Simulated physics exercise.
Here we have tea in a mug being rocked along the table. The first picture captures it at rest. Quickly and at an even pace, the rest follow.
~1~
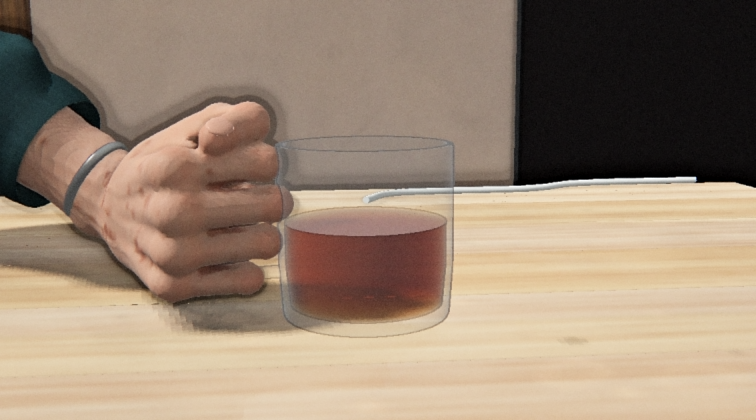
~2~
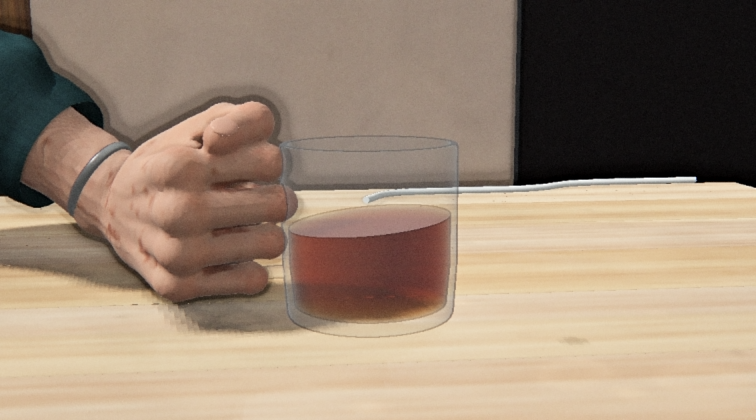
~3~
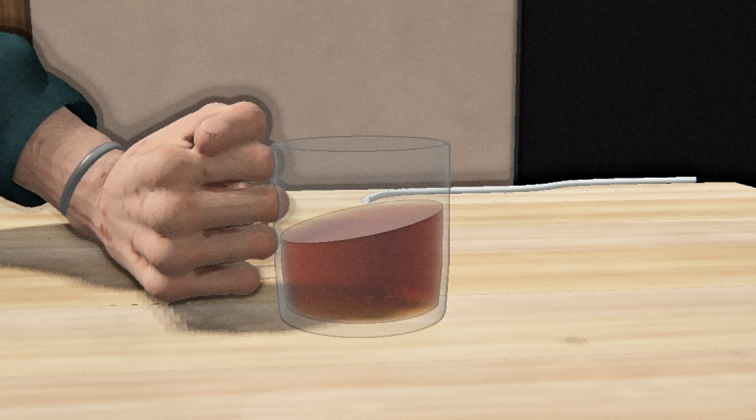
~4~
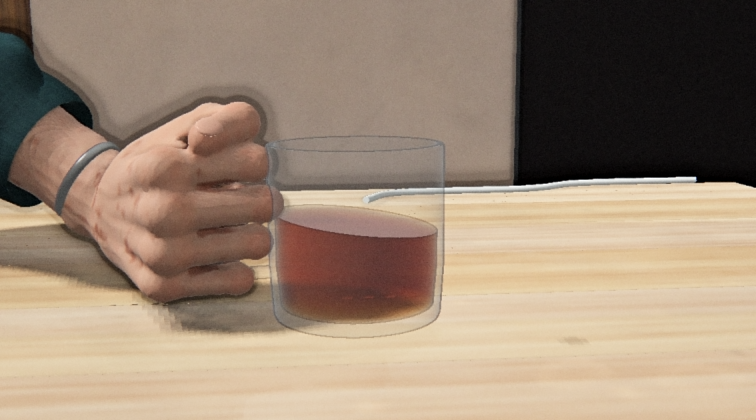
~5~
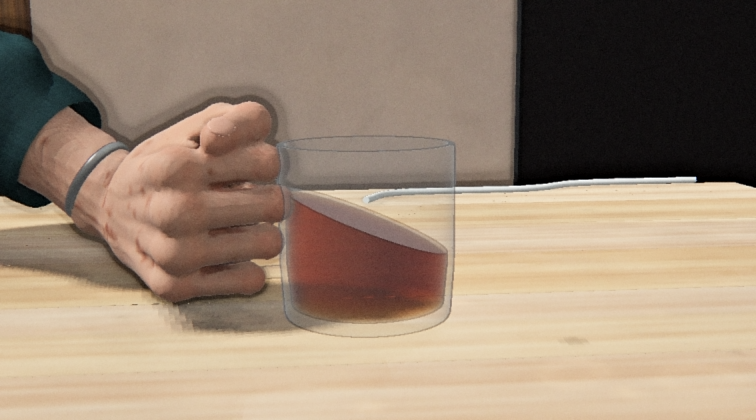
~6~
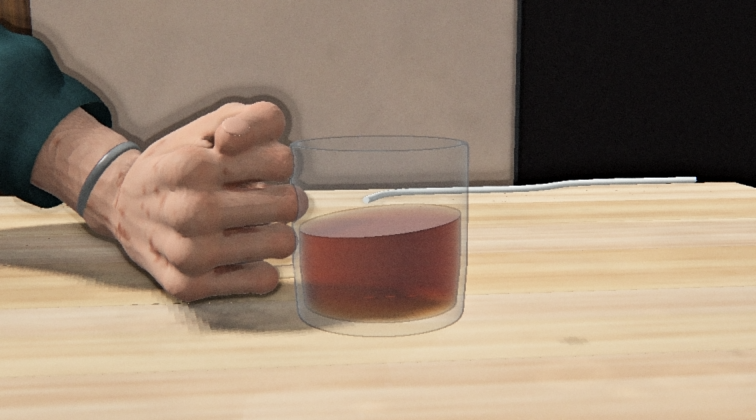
A hand beside a clear mug of tea rocking it right, left, then right again on a wooden table, the tea sloshing.
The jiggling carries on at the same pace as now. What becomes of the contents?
I expect the liquid will get out at this rate.
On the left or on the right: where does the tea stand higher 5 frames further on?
On the right portion, then.
A moment on, the highest wave so far goes over the rim.
When it is over, the highest wave so far goes over the rim; some is on the top.
